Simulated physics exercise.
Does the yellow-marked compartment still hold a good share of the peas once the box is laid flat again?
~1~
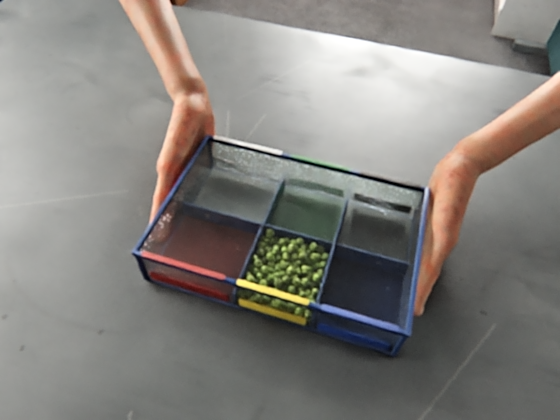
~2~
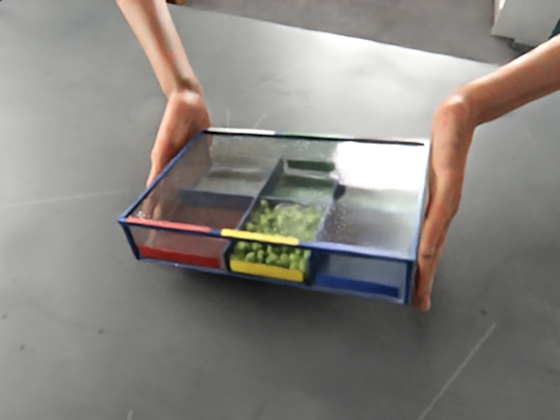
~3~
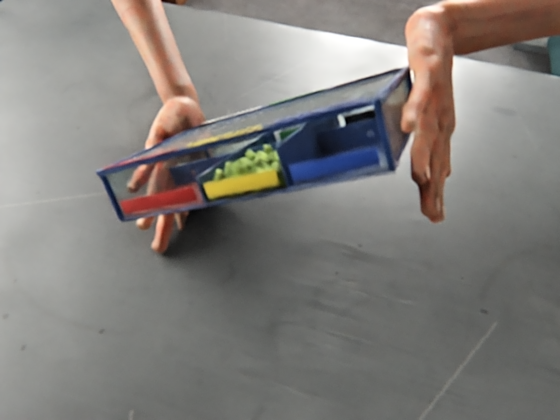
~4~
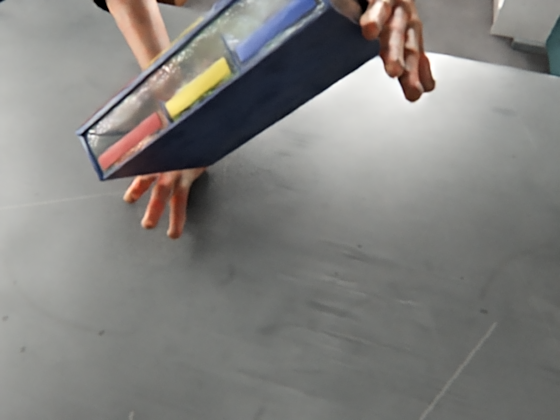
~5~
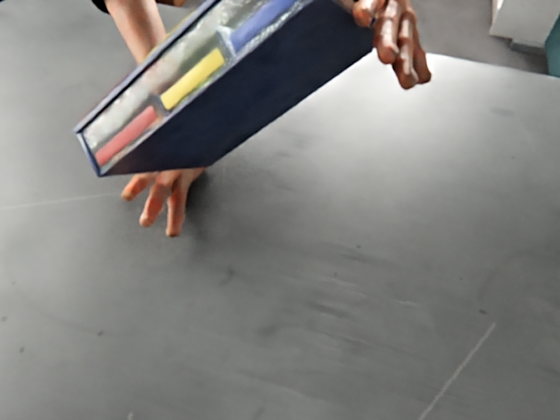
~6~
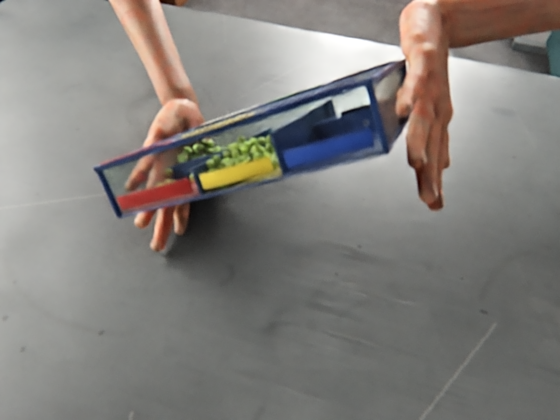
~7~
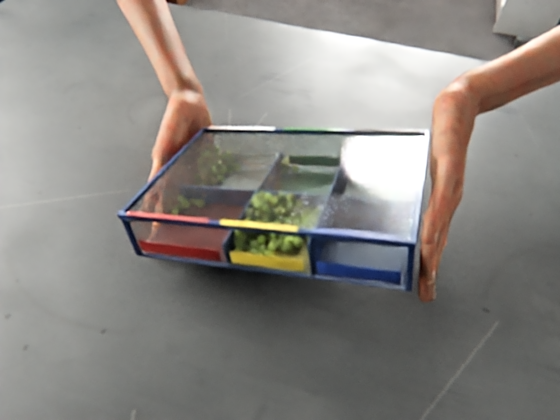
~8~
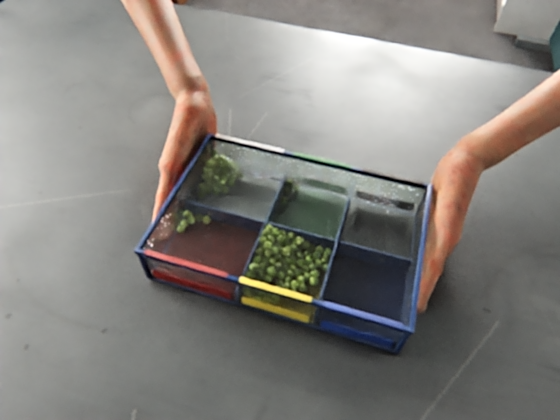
Yes, the yellow-marked compartment still holds most of the peas at the end. A smaller clump has moved into the back left compartment.
